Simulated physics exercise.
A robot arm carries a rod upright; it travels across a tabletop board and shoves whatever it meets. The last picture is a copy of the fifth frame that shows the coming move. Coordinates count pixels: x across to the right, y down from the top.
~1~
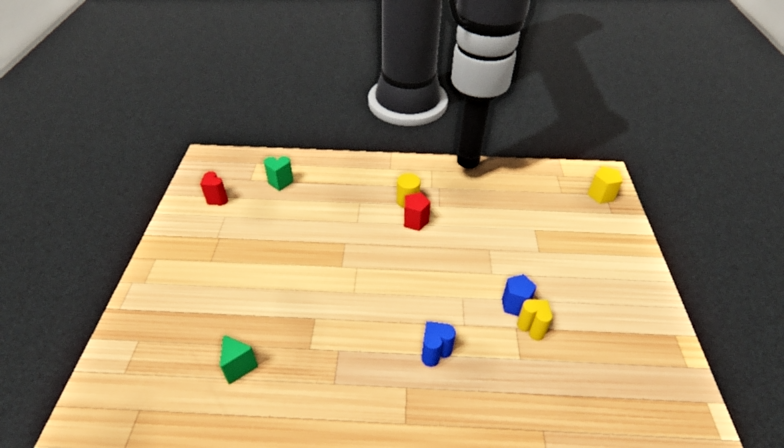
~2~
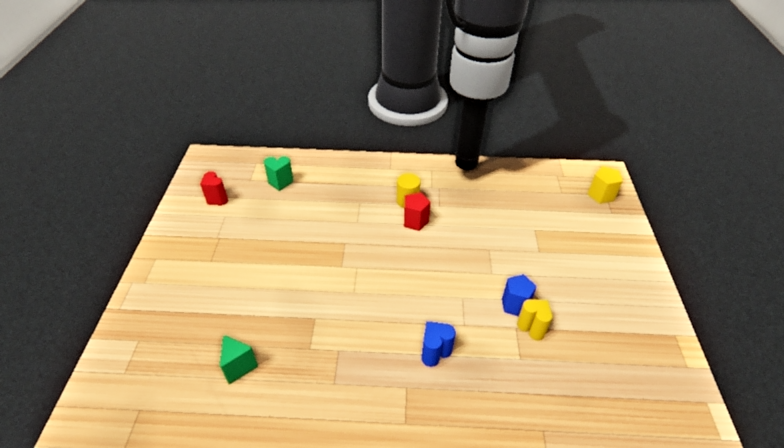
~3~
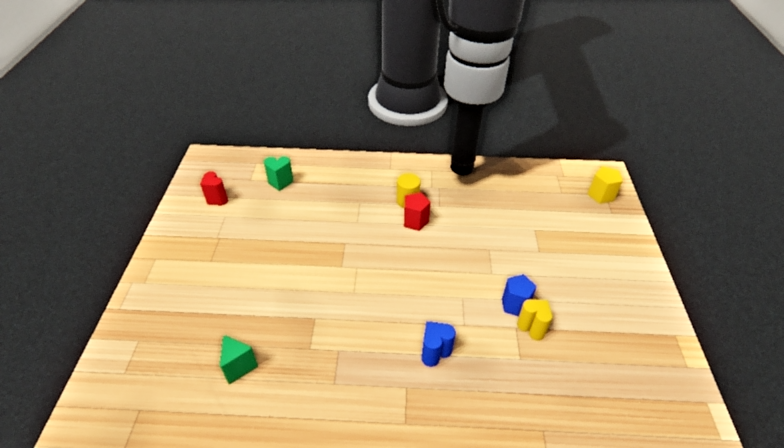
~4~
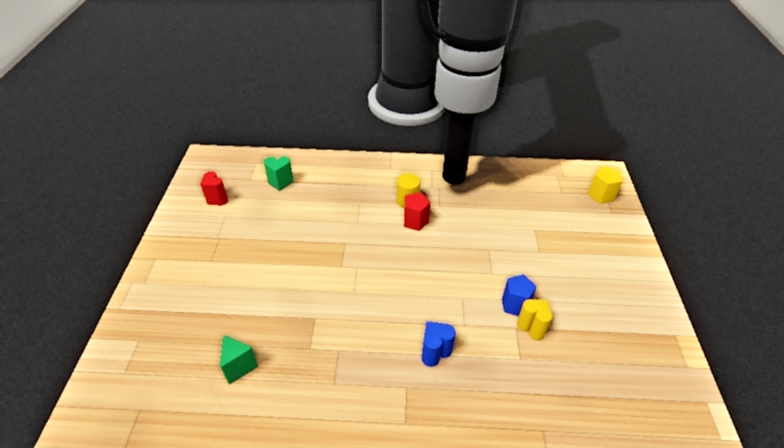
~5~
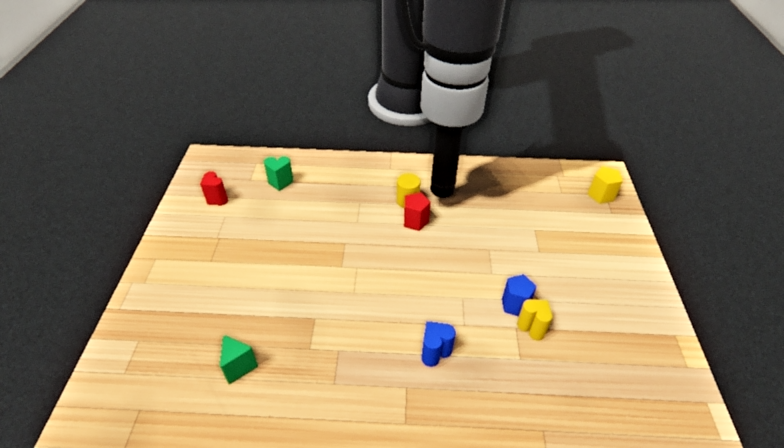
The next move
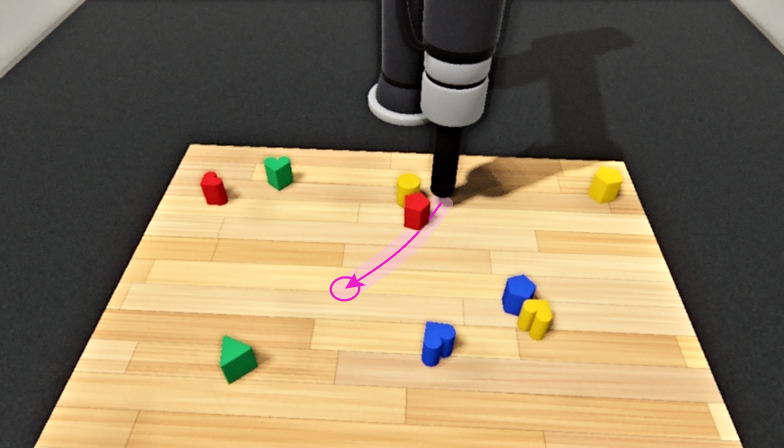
On a light wooden board scattered with red, green, blue and yellow blocks, a robot arm's dark rod moves slowly from the far edge toward the viewer and slightly left, nearing the yellow cylinder and red block, which stay still.
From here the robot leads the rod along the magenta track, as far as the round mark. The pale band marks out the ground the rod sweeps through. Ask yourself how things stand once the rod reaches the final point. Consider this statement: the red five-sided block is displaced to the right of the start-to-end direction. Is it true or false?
My answer: True.
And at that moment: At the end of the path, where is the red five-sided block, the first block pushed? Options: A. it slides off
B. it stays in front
A - it slides off.
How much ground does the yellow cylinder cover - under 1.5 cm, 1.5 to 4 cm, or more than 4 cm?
Of the three bands, it's under 1.5 cm.
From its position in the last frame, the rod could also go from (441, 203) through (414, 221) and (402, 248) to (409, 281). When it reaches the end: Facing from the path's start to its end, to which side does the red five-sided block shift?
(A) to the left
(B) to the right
B - to the right.
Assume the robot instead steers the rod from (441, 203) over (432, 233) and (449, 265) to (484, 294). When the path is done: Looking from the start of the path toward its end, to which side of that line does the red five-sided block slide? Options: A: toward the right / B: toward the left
I'll go with A - toward the right.
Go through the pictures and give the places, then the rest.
In the first frame, lower end of the rod (468, 162), tops of blocks, yellow cylinder (409, 180), red five-sided block (417, 201).
In the second frame, rod (466, 164), blocks as before.
In the third frame, rod (462, 169), blocks as before.
In the fourth frame, rod (454, 178), blocks as before.
In the fifth frame, rod (442, 190), yellow cylinder (409, 180), red five-sided block (417, 201).
The drawn path runs from (441, 203) over (404, 247) to (345, 289).
What follows on the original path. One third of the way, rod (419, 220); red five-sided block (394, 216), turned 35° clockwise.
Two thirds of the way, rod (385, 249); red five-sided block (372, 224), turned 85° clockwise.
At the end, rod (344, 276); yellow cylinder not moved; red five-sided block (372, 224), turned 85° clockwise.
